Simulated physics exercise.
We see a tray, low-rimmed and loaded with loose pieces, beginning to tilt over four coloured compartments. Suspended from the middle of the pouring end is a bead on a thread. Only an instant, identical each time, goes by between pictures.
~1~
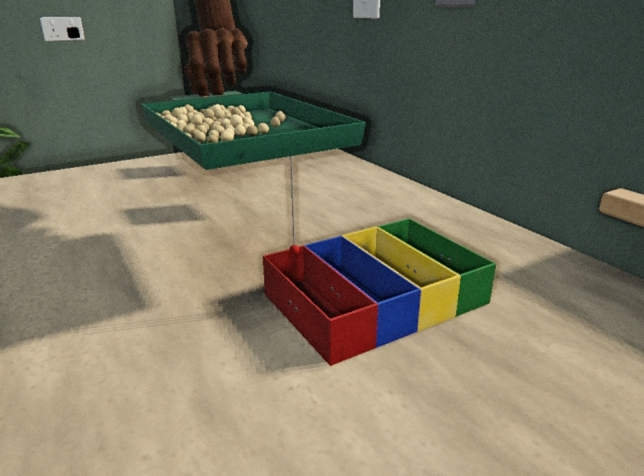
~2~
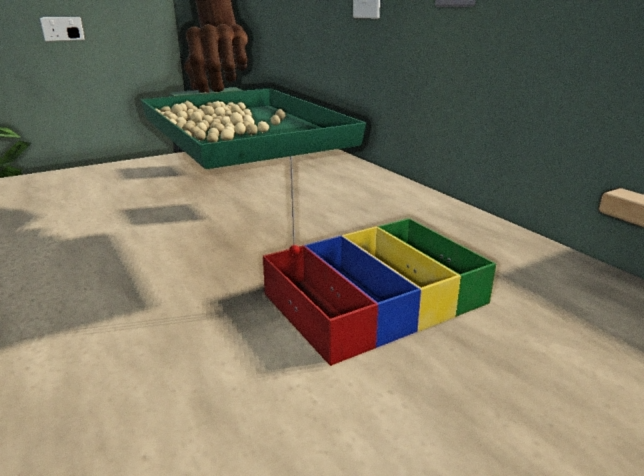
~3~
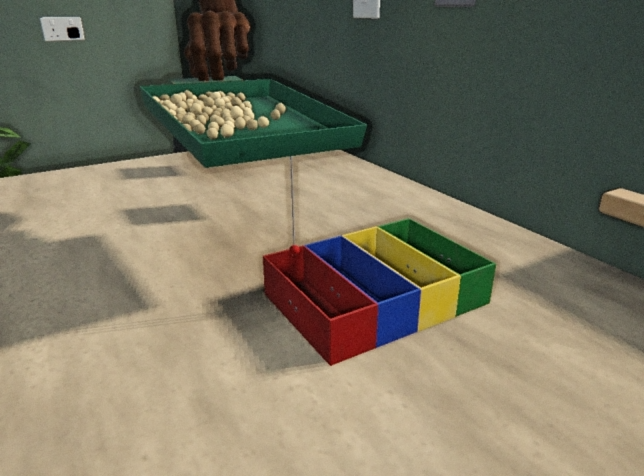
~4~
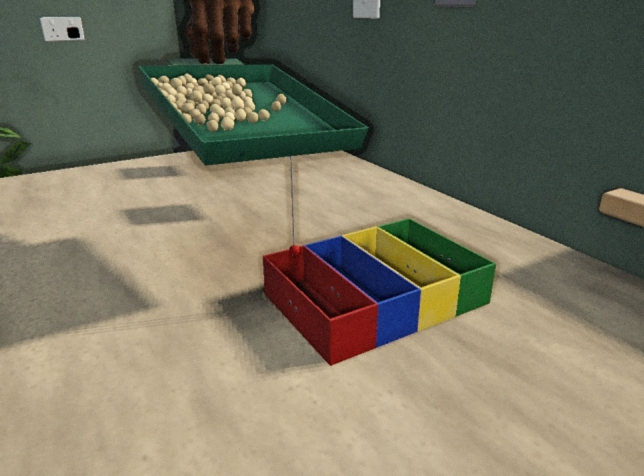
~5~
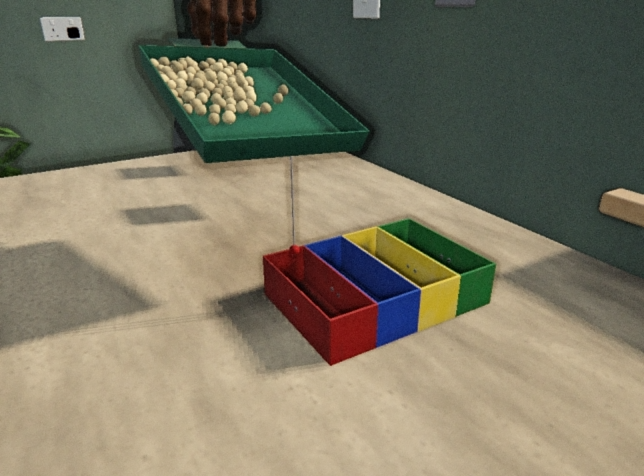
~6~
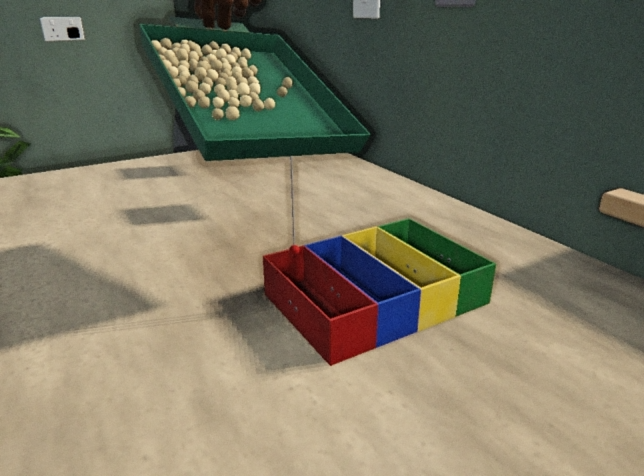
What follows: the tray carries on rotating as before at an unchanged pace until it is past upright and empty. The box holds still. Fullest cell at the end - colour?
Blue.
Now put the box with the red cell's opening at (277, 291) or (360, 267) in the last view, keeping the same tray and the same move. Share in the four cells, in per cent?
About 90 and 60 per cent.
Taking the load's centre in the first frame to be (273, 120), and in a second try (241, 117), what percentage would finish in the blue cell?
In order, 40 per cent then 40 per cent.
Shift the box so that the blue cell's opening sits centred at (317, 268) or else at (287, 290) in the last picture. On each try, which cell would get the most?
In order: The yellow one, green.
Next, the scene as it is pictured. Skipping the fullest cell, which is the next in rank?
The answer is the cell in red.
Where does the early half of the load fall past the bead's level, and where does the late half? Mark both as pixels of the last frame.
Roughly at (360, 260) first, and then at (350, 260).
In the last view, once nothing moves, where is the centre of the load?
Near (362, 308), more or less.
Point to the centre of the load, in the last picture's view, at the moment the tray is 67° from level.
At about (306, 127).
Soon, tray tipped steeply; nearly all on the tray; a stray few falling or outside the box.
A while on, tray tipped past a quarter turn; most on the tray; a small part in the blue cell; a small part in the yellow cell; a stray few in the red cell; a stray few in the green cell; a small part falling or outside the box.
Towards the end, tray tipped past a quarter turn; about half in the blue cell; about a quarter in the red cell; a small part in the yellow cell; a stray few in the green cell; a small part falling or outside the box.
Finally, tray tipped past a quarter turn; about half in the blue cell; about a quarter in the red cell; a small part in the yellow cell; a stray few in the green cell; a small part outside the box.
